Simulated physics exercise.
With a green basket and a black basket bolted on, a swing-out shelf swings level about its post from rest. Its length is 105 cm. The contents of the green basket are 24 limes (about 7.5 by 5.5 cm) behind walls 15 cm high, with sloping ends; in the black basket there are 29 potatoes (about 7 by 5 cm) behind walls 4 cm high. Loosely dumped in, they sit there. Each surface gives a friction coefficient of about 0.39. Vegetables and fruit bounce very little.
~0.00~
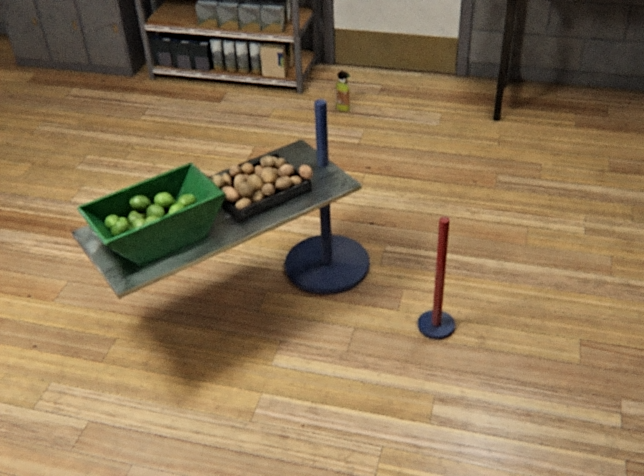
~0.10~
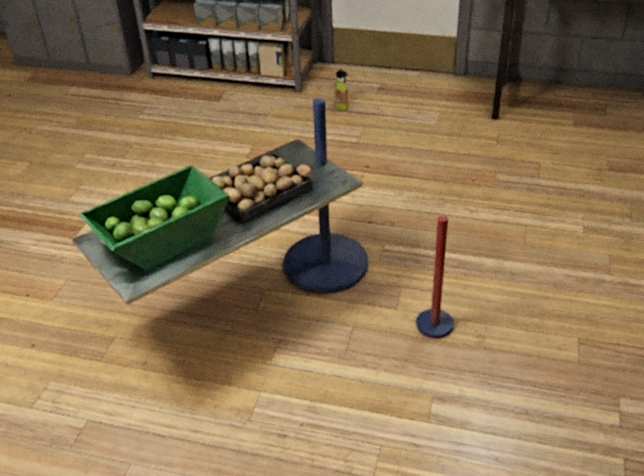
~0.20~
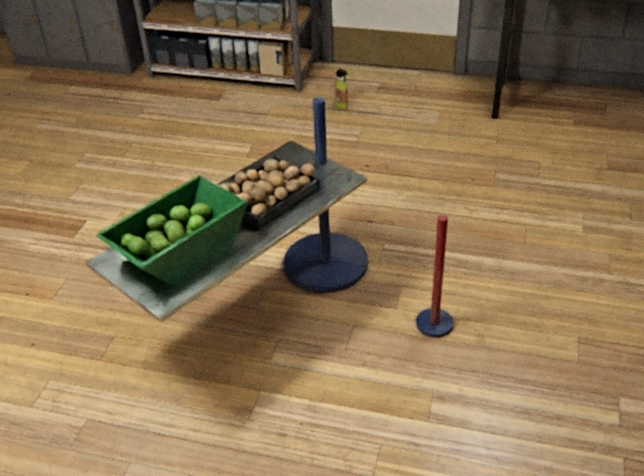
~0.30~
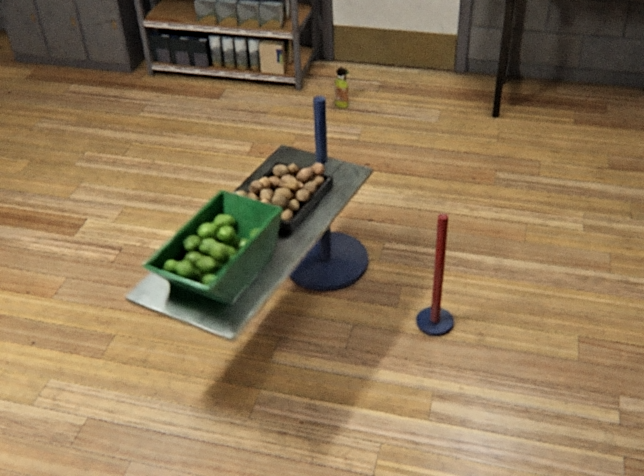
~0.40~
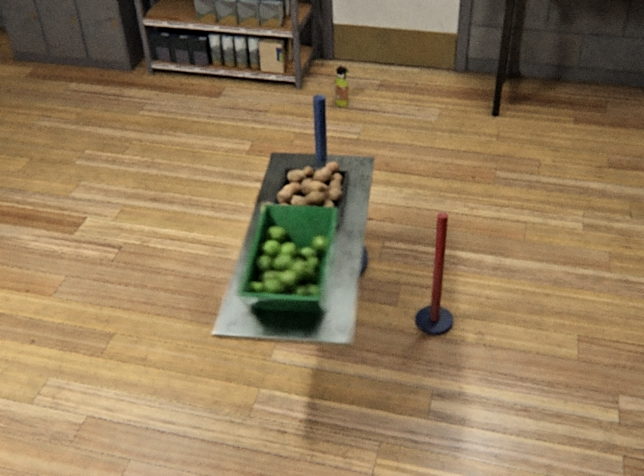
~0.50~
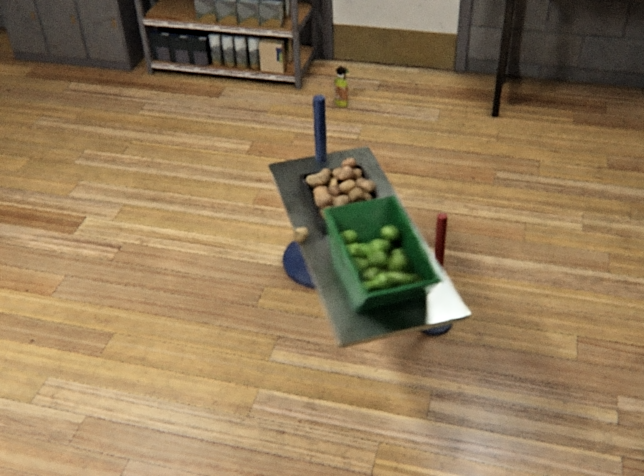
A grey shelf carrying limes and potatoes swings rightward around its blue post toward a red post.
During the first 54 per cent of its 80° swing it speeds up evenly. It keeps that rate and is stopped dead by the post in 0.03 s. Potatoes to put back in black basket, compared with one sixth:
More.
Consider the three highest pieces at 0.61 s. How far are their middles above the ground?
Close to 76 cm up.
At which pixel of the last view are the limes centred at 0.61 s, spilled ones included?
Close to (426, 252).
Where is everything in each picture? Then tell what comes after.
In the first frame (each is followed by its nearest rim corner in this view), black basket (its farthest corner), (275, 155); green basket, (107, 241); turned through 0°; none out.
Black basket, (273, 155); green basket, (114, 247); turned through 3°, in the second frame.
Black basket, (273, 158); green basket, (143, 265); turned through 12°, in the third frame.
Black basket, (277, 163); green basket, (208, 287); turned through 27°, in the fourth frame.
Black basket, (286, 170); green basket, (319, 297); turned through 48°; 2 out, in the fifth frame.
Black basket, (302, 176); green basket, (441, 278); turned through 70°; 3 out, the lowest potato at (301, 235), in the sixth frame.
After 0.53 s, it reaches the stop.
After 0.61 s, green basket 24 in, 0 out and black basket 25 in, 4 out.
After 0.73 s, green basket 23 in, 1 out and black basket 21 in, 8 out.
After 0.95 s, green basket 22 in, 2 out and black basket 21 in, 8 out.
Outcome (at 1.38 s), green basket 22 in, 2 out and black basket 21 in, 8 out. Asked share, 8 of 29, 28 per cent.
